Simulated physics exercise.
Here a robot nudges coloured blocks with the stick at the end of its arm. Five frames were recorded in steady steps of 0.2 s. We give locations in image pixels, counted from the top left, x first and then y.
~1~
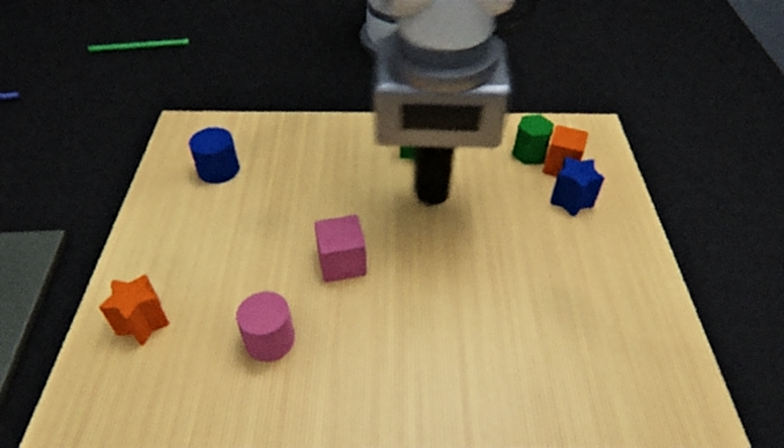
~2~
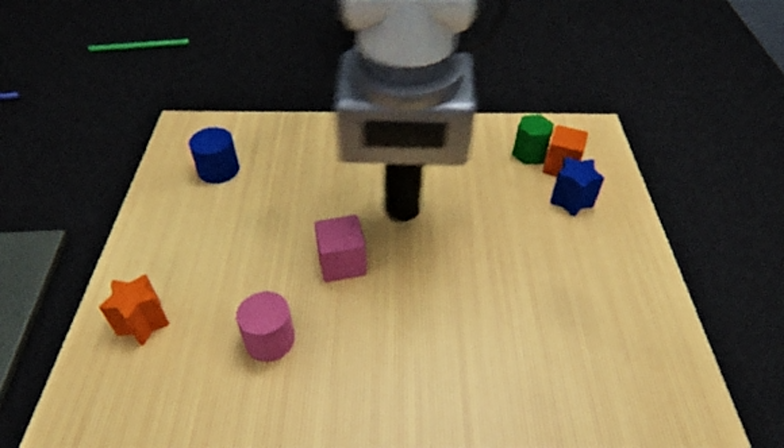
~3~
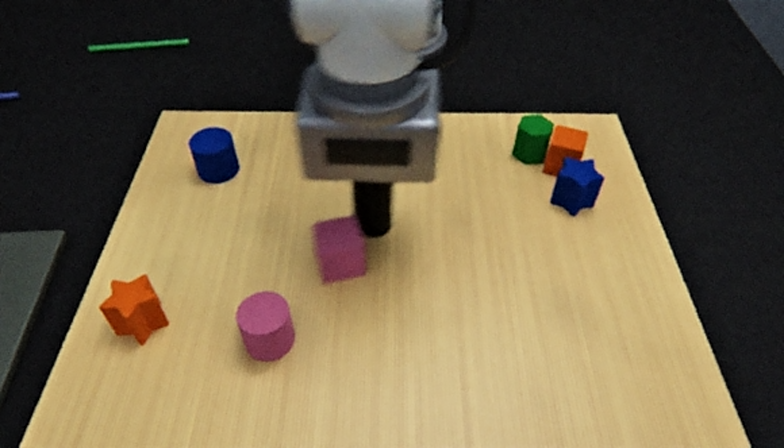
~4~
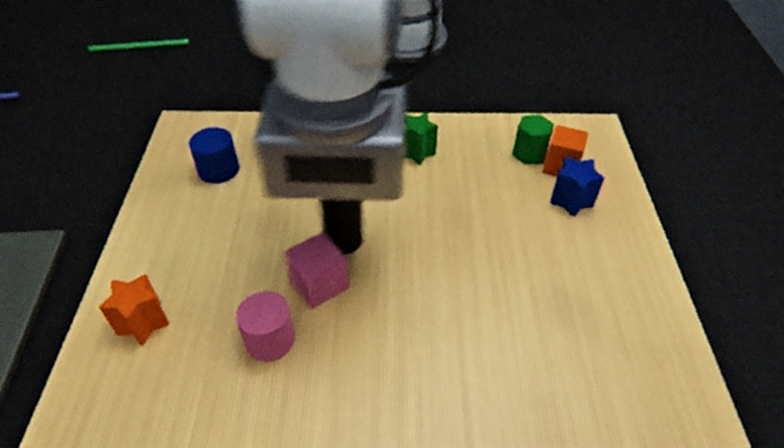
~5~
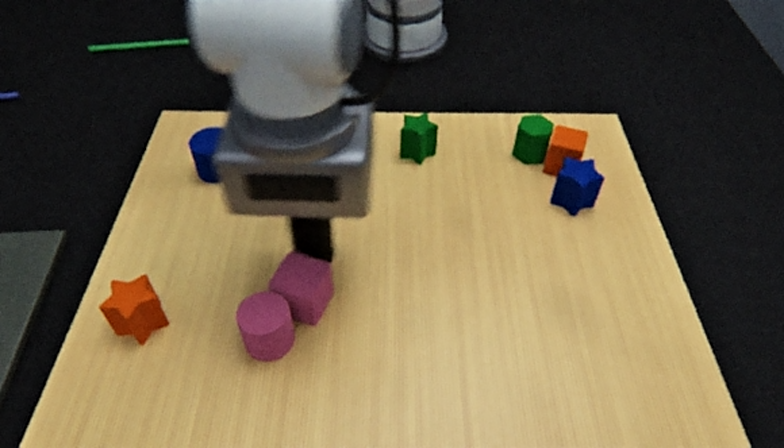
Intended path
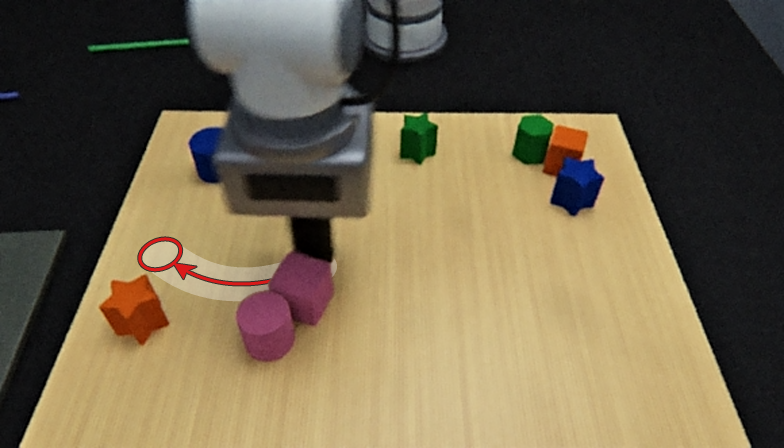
A robot arm with a dark stick at its end moves over a pale wooden board on a black surface, seen from above by a still camera. A blue cylinder, orange star, pink cylinder and pink cube sit left of centre, with green, orange and blue blocks at upper right. The stick travels left and nearer, pushing the cube up beside the pink cylinder and uncovering a green star behind.
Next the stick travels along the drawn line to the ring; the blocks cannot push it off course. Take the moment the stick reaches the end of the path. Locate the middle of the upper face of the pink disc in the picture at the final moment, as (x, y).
It is at (253, 334).
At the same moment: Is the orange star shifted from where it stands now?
Final answer: No.
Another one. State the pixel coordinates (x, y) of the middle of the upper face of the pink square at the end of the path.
Expect it around (277, 287).
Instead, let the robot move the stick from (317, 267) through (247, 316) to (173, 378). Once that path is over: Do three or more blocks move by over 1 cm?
No, that is not what happens.
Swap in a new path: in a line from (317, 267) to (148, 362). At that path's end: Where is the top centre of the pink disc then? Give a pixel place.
Roughly at (246, 372).
The drawn path runs from (317, 267) via (260, 283) and (203, 278), ending at (160, 254).
On the path given first. One third of the way, stick (255, 271); pink disc (253, 334); pink square (277, 287), turned 35° anticlockwise.
Two thirds of the way, stick (197, 265); pink disc (253, 334); pink square (277, 287), turned 35° anticlockwise.
At the end, stick (155, 241); orange star not moved; pink disc (253, 334); pink square (277, 287), turned 35° anticlockwise.
